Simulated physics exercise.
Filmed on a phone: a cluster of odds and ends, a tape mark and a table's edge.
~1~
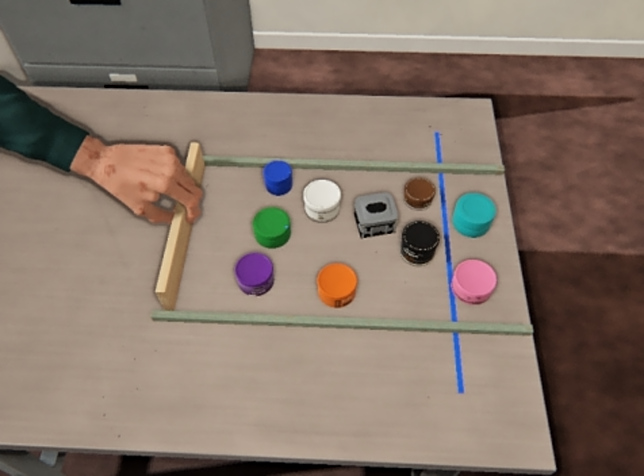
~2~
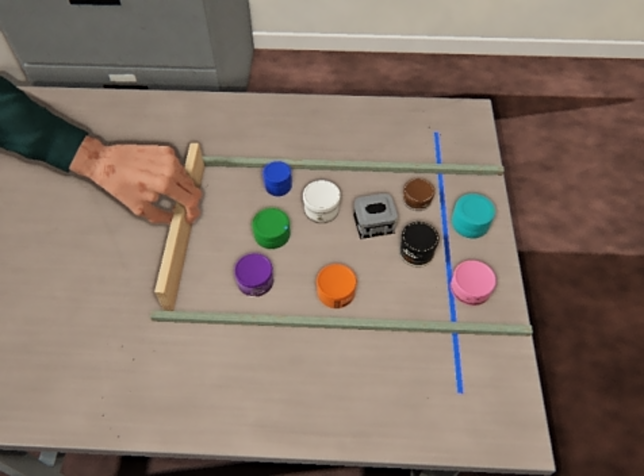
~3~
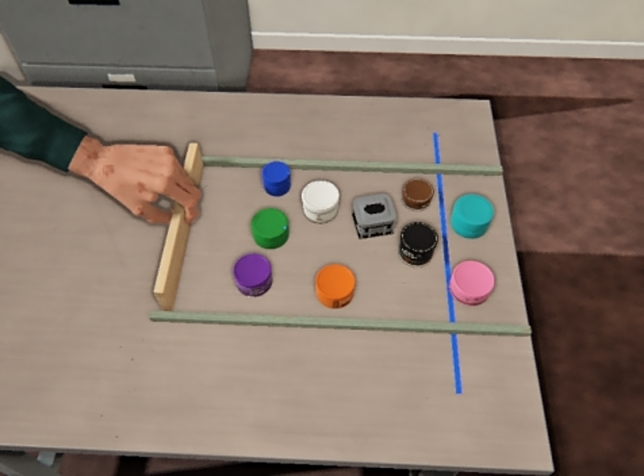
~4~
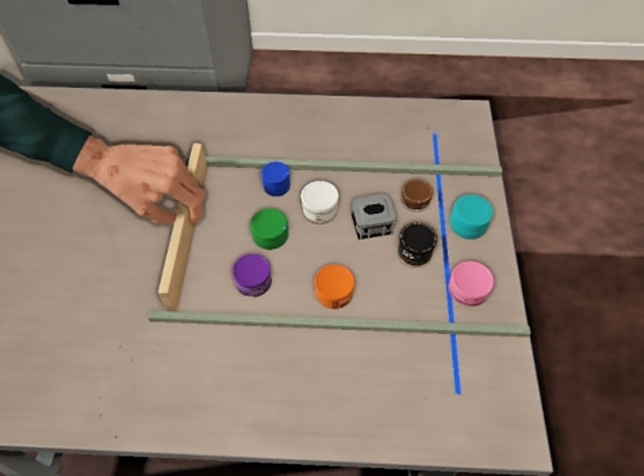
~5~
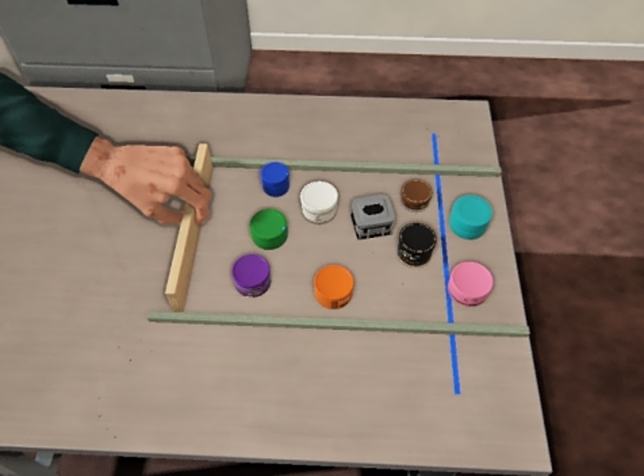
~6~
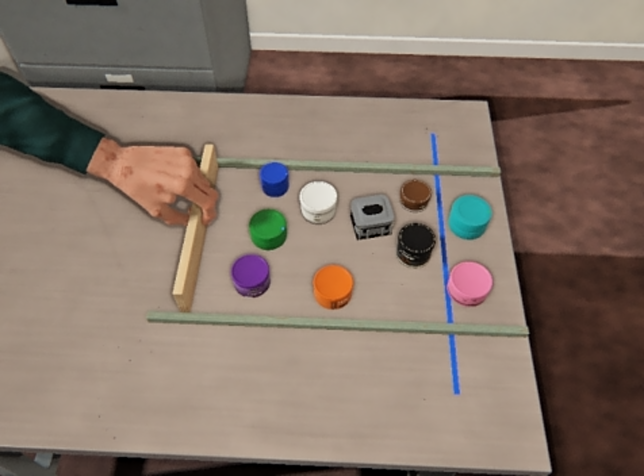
On a tabletop between two green strips, a hand held a wooden board left of scattered colourful lids and a grey case, then slid it slightly right, while the objects stayed put.
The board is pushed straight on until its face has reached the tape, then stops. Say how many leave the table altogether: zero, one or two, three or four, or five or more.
Outcome: The number that fall off is one or two.
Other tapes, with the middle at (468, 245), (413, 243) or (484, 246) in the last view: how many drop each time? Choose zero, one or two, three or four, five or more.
One after another: Either three or four; none; at least five.
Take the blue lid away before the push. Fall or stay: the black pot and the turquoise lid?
The black pot stays on; the turquoise lid falls.
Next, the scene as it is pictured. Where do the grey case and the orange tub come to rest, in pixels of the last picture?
About (499, 223), and the other about (498, 306).
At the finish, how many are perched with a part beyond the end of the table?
That would be 2.
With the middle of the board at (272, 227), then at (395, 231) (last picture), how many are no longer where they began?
At the one place 3, at the other 10.
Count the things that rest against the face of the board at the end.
That makes 4.
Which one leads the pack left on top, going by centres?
The pink tub ends nearest.
Soon after, none off yet; turquoise lid at rest near (470, 217); pink tub at rest near (469, 284); brown tin at rest near (415, 196).
By the end, the number that fall off is one or two; fallen, turquoise lid.
